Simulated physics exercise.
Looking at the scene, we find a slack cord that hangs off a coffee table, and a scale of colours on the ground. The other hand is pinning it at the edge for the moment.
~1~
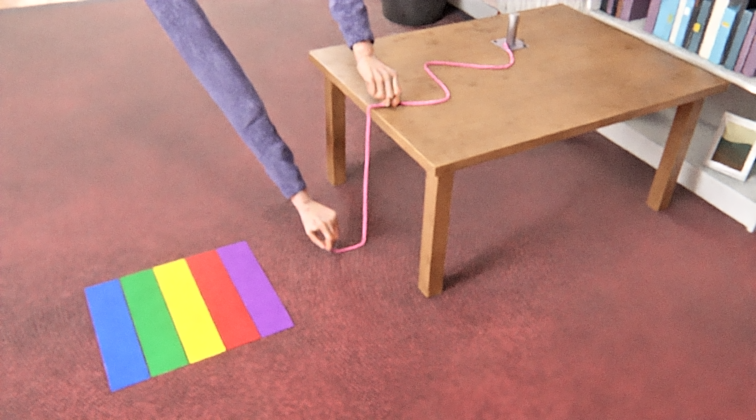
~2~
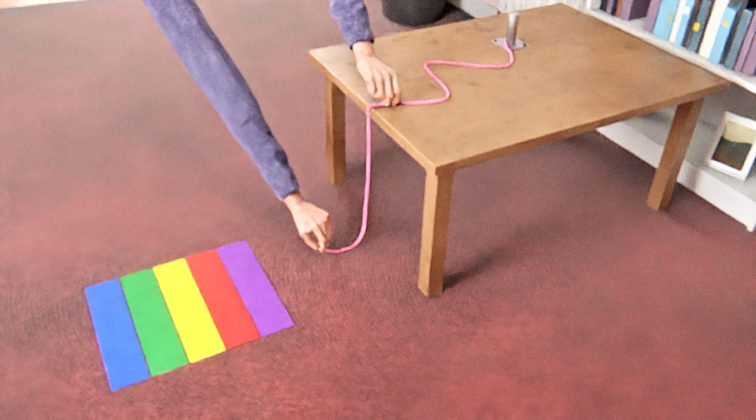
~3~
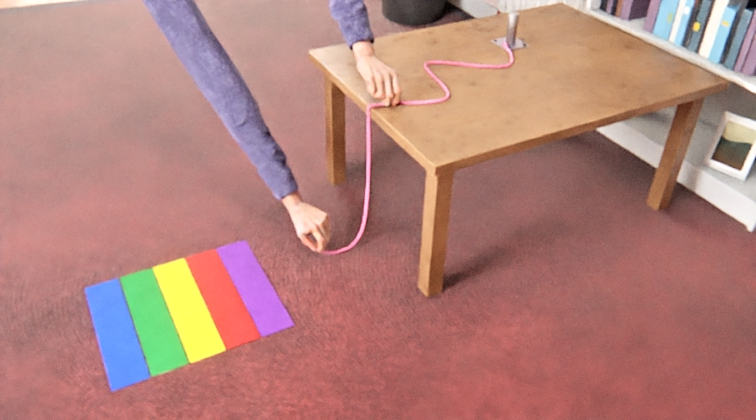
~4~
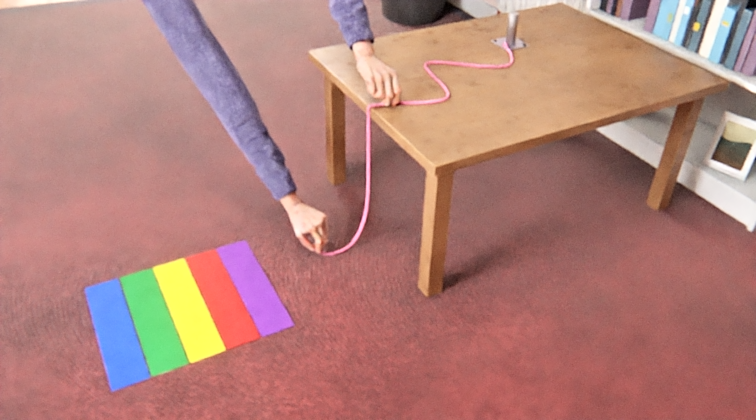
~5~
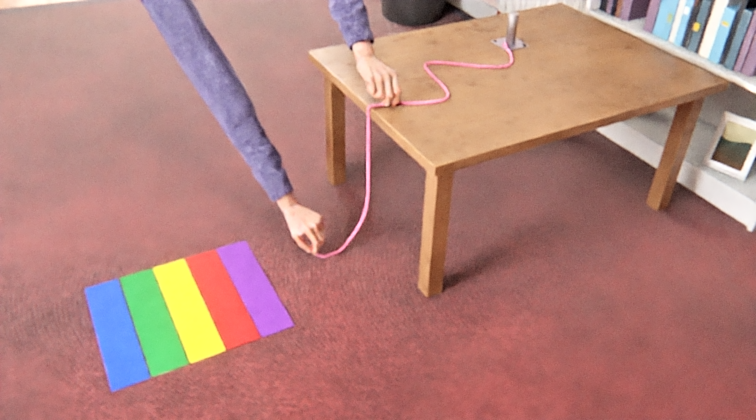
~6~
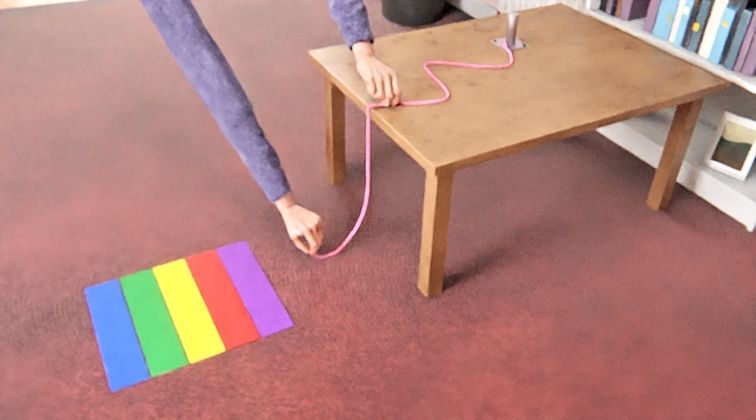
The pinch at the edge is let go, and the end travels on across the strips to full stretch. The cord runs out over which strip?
The blue one.
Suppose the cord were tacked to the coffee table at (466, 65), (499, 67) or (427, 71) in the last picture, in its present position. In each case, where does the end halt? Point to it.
Estimated pixels in sequence: (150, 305), (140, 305) and (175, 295).
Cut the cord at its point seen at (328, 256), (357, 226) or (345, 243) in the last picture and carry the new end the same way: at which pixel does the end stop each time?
The pixels are (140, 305) for the first, (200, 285) for the second and (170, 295) for the third.
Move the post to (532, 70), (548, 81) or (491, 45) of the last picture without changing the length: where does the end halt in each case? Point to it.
In that order: (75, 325), (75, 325) and (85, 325).
A little later, end near (173, 295); over yellow.
Next, end near (133, 308); over green.
When it is tight, end near (109, 316); over blue. It gets as far as the blue strip.
